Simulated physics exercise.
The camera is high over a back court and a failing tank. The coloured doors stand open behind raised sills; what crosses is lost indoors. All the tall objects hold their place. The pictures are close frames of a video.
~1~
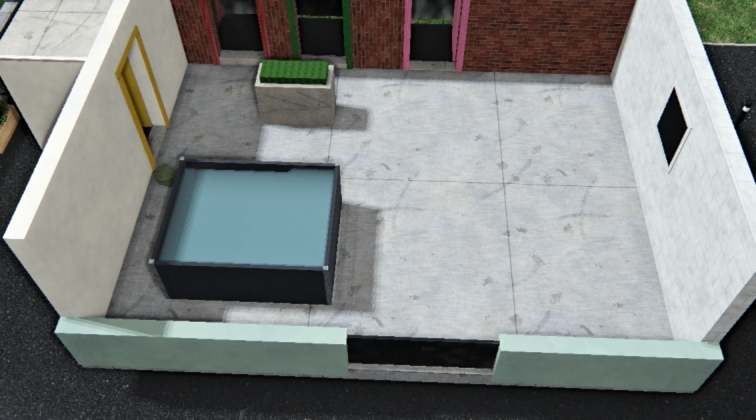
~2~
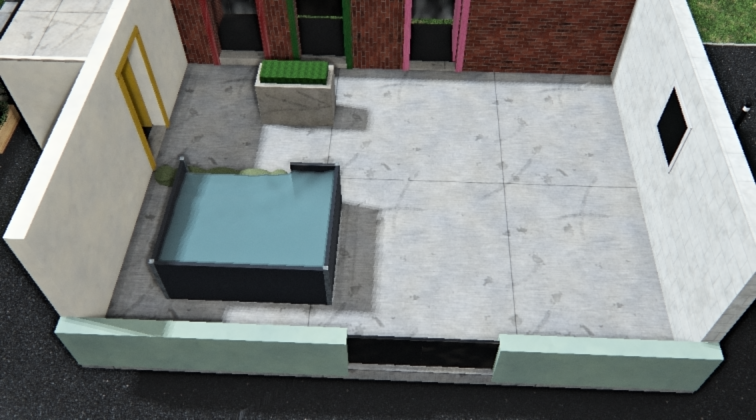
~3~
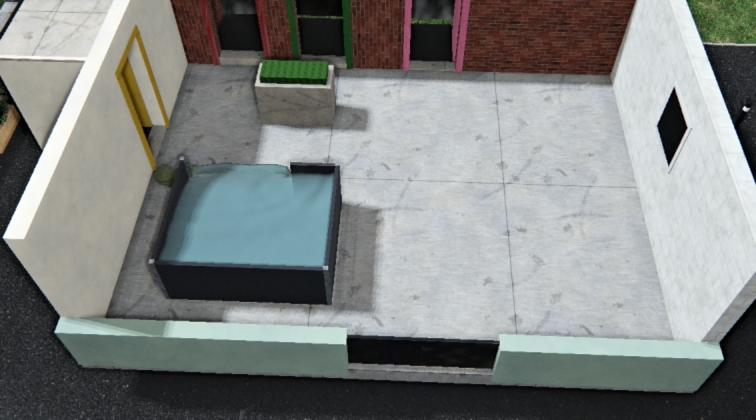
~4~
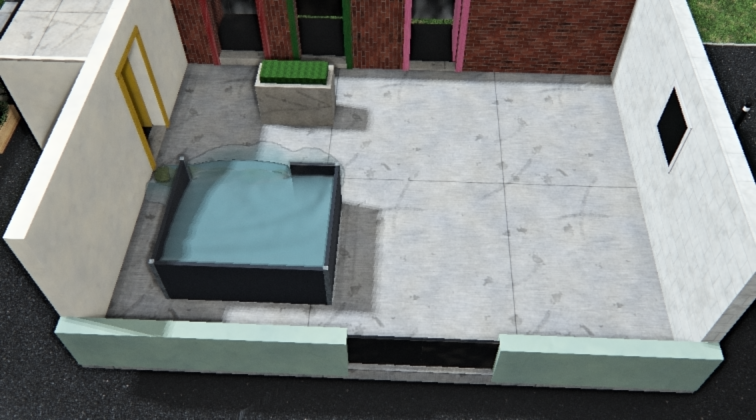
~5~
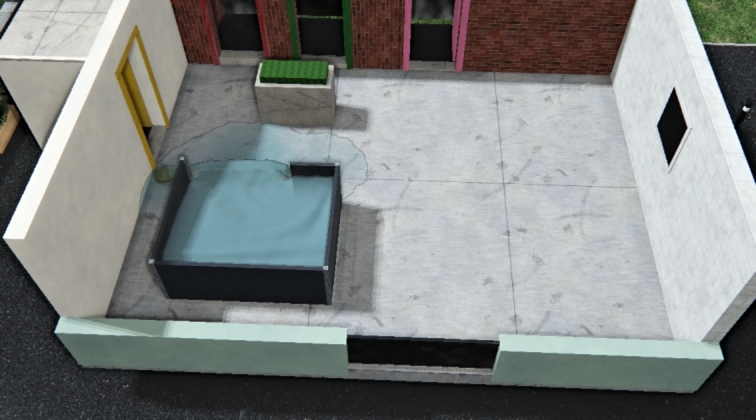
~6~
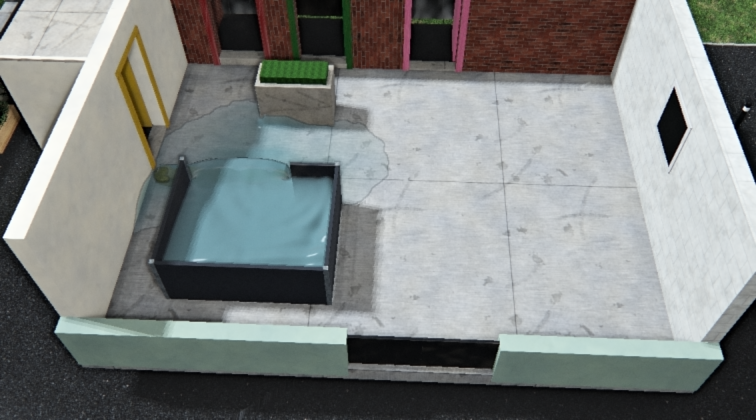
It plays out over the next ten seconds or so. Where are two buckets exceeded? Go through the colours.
In the end: The green door admits no more than that; the red door lets in a lot; the yellow door lets in a lot; the pink door lets in a lot.
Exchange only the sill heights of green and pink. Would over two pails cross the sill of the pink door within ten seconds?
Pink lets less in.
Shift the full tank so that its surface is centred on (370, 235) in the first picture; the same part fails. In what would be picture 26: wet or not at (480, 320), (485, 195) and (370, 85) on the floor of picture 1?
One after the other: Not flooded, clear, wet.
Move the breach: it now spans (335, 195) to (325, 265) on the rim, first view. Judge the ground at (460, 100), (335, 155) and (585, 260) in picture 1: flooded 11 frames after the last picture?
In turn: Clear, no water, awash.
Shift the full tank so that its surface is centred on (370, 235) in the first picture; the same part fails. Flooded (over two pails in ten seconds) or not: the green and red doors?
The green one is over, the red one stays under.
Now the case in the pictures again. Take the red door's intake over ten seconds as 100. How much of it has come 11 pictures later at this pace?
About 45 per cent.
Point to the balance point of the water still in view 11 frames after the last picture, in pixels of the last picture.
Near (259, 193).
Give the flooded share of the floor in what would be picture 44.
I make it 75 per cent.
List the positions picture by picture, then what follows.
In the first frame, still water in the open tank at (251, 214).
In the second frame, water pours out on the open tank's far side and has run to a hidden place.
In the third frame, water pours out on the open tank's far side and has run to (170, 188).
In the fourth frame, the front is at (150, 181), out from the gap on the open tank's far side.
In the fifth frame, water pours out on the open tank's far side and has run to (359, 157).
In the sixth frame, the front is at (377, 145), out from the gap on the open tank's far side.
A moment on, water covers 30 % of the floor; the green door not reached, the red door under two buckets in, the yellow door wet at the sill, nothing in, the pink door not reached.
Next, water covers 45 % of the floor; the green door wet at the sill, nothing in, the red door over two buckets in, the yellow door over two buckets in, the pink door under two buckets in.
Then, water covers 65 % of the floor; the green door wet at the sill, nothing in, the red door far over two buckets in, the yellow door over two buckets in, the pink door over two buckets in.
Later, water covers 75 % of the floor; the green door wet at the sill, nothing in, the red door far over two buckets in, the yellow door over two buckets in, the pink door over two buckets in.
In the end, water covers 95 % of the floor; the green door wet at the sill, nothing in, the red door far over two buckets in, the yellow door over two buckets in, the pink door over two buckets in.
